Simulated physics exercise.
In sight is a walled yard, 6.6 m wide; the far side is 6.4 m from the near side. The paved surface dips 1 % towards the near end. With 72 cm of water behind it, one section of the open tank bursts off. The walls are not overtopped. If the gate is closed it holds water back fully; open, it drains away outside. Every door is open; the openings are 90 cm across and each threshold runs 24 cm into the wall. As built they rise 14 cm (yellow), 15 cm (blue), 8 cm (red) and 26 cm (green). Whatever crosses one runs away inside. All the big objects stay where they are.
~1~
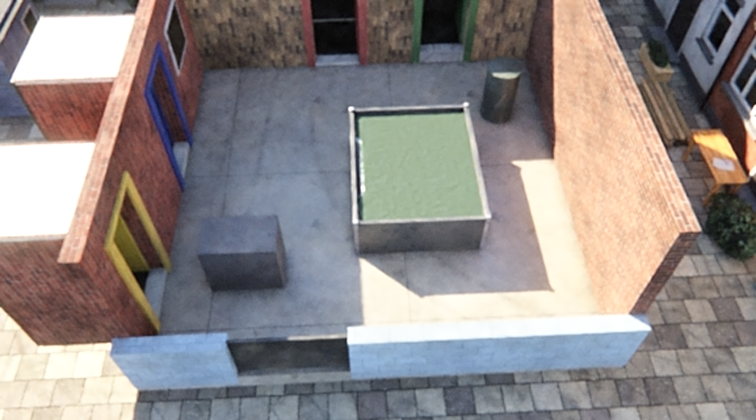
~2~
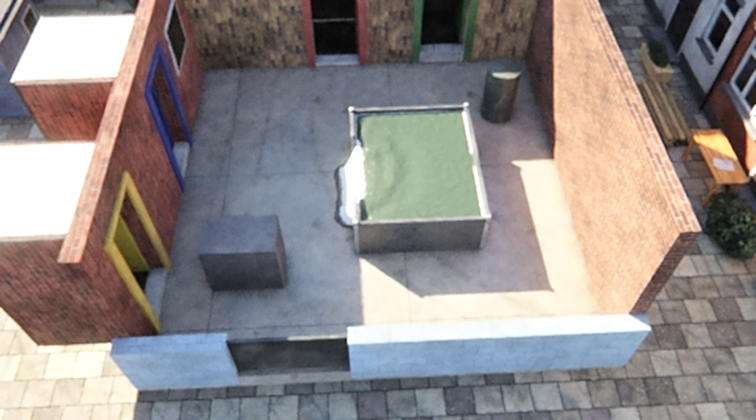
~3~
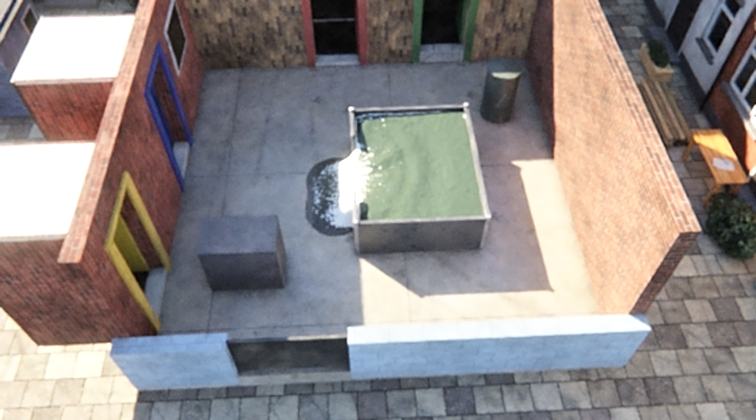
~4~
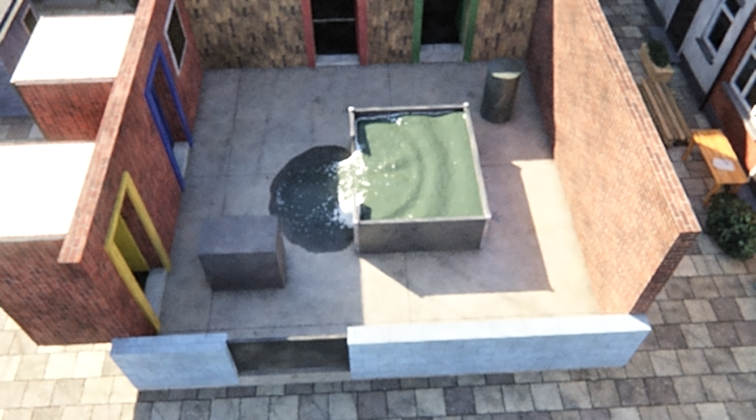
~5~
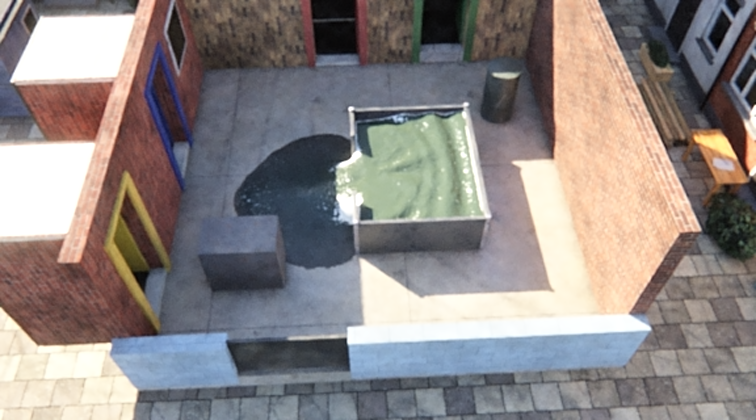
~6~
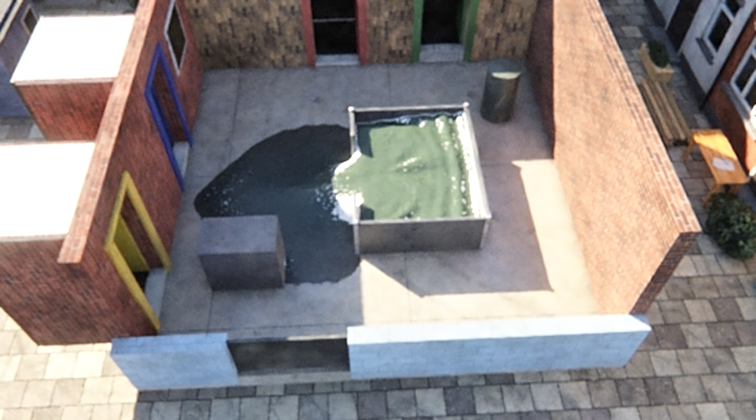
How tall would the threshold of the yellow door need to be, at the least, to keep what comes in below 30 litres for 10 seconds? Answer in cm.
At least 11 cm or so.
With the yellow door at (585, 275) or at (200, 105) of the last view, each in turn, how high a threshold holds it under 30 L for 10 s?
About 8.0 and 12.5 cm.
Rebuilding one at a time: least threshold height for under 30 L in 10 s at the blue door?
About 25 cm at blue.
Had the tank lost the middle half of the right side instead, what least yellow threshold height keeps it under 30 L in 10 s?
Some 12.0 cm.
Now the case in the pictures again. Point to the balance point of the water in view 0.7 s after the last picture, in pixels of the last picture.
At about (364, 194).
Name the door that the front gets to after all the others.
Last comes the green one.
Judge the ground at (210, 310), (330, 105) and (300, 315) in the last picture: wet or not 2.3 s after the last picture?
In that order: Under water, not reached, under water.
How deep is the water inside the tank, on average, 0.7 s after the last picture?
About 49 cm.
Then, 0.7 s after the last picture water covers 25 % of the floor, deepest (40 cm) near (172, 249); 6 cm at the yellow door, 0 litres in over its 14 cm threshold.
Then, 2.3 s after the last picture water covers 40 % of the floor, deepest (32 cm) near (204, 72); 16 cm at the yellow door, 6 litres in over its 14 cm threshold.
Then, 9.3 s after the last picture water covers 100 % of the floor, deepest (16 cm) near (479, 218); 8 cm at the yellow door, 13 litres in over its 14 cm threshold.
At the yellow door as built, the water peaked near 16 cm, 2.1 s after the last picture.
Run again over the same 10 s with other heights there, 40 litres in over 10 cm, 15 litres over 13.5 cm. The limit of 30 litres is kept from about 11 cm up.
